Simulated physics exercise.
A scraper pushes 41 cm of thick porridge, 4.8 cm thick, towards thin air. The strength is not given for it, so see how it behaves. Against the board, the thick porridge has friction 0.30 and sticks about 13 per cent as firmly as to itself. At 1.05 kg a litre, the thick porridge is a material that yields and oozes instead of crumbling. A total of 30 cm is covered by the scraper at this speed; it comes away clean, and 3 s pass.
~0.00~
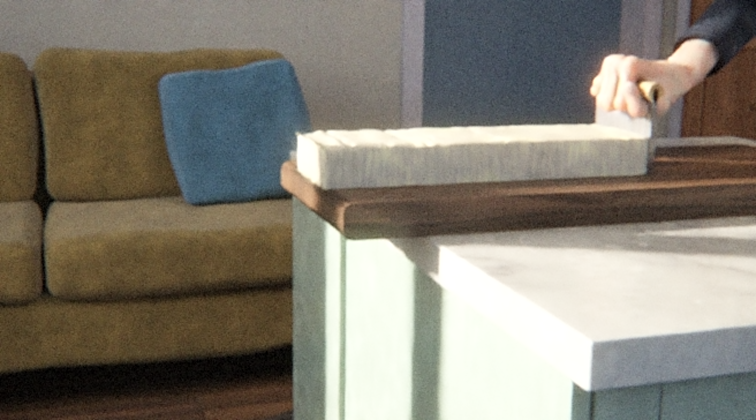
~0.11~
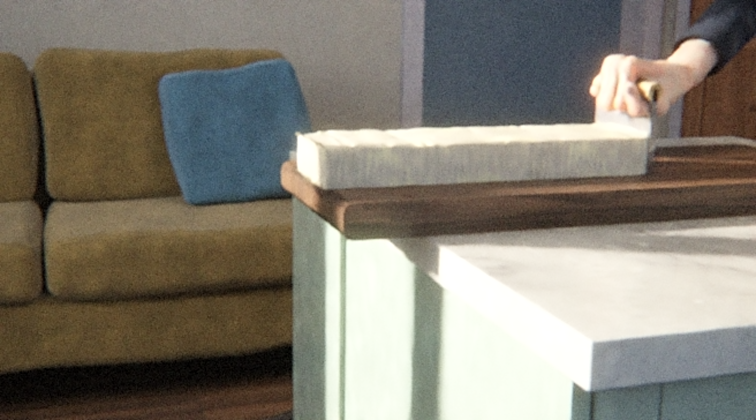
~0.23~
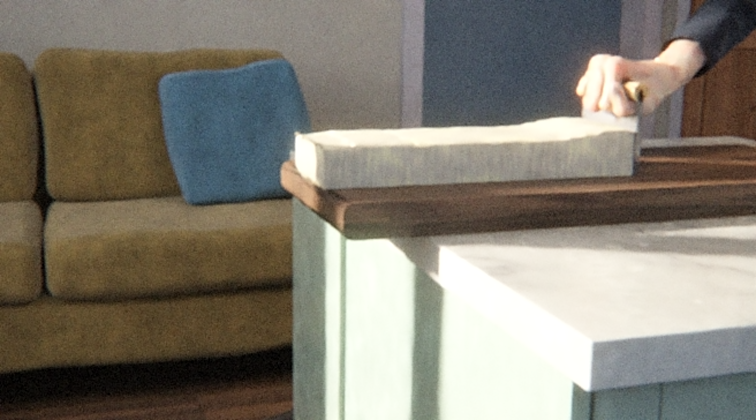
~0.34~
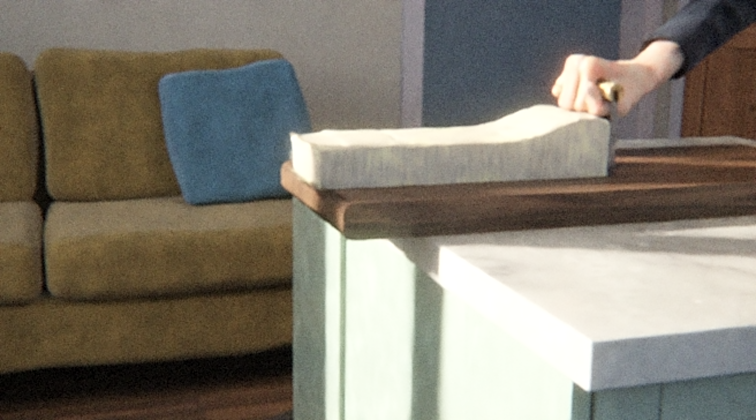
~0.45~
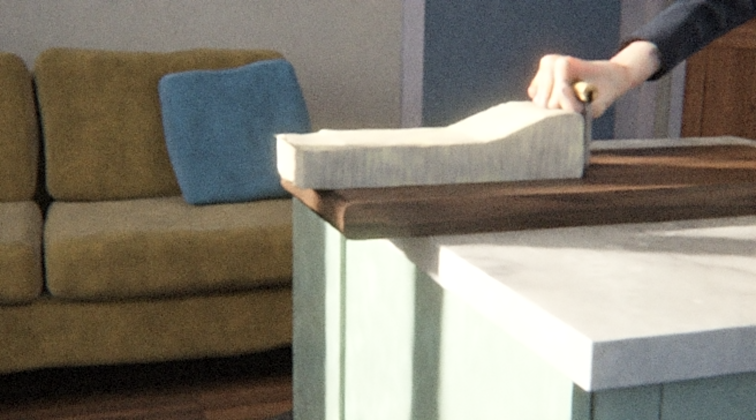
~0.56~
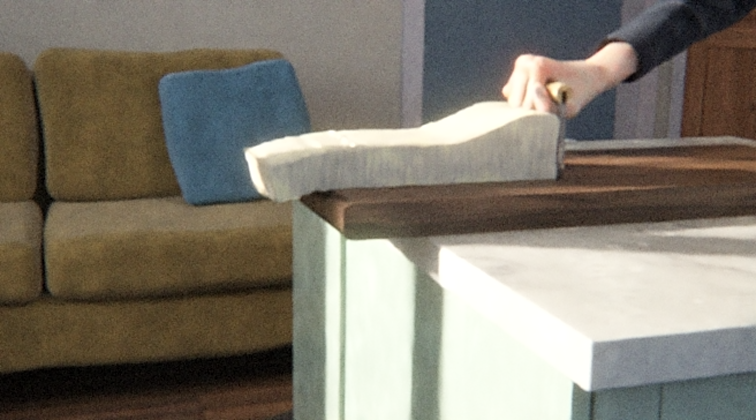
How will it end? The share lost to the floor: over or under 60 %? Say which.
The answer is under.
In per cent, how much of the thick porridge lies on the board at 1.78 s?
40 %.
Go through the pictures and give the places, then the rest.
The first picture shows foot of the scraper at (647, 175), not yet moved; foremost bit of the thick porridge at (324, 160).
The second picture shows foot of the scraper at (647, 175), not yet moved; foremost bit of the thick porridge at (324, 160).
The third picture shows foot of the scraper at (633, 175), moved 2.0 cm; foremost bit of the thick porridge at (324, 149).
The fourth picture shows foot of the scraper at (608, 176), moved 5.5 cm; foremost bit of the thick porridge at (319, 169), 2 % of it past the edge, in one piece.
The fifth picture shows foot of the scraper at (583, 178), moved 8.9 cm; foremost bit of the thick porridge at (302, 159), 6 % of it past the edge, in one piece.
The sixth picture shows foot of the scraper at (557, 179), moved 12 cm; foremost bit of the thick porridge at (270, 175), 14 % of it past the edge, in one piece.
After 0.93 s, 58 % lies on the board and 25 % has fallen.
After 1.35 s, 40 % lies on the board and 50 % has fallen.
After 1.78 s, 40 % lies on the board and 50 % has fallen.
After 2.20 s, 40 % lies on the board and 50 % has fallen.
After 4.20 s, 40 % lies on the board and 50 % has fallen.
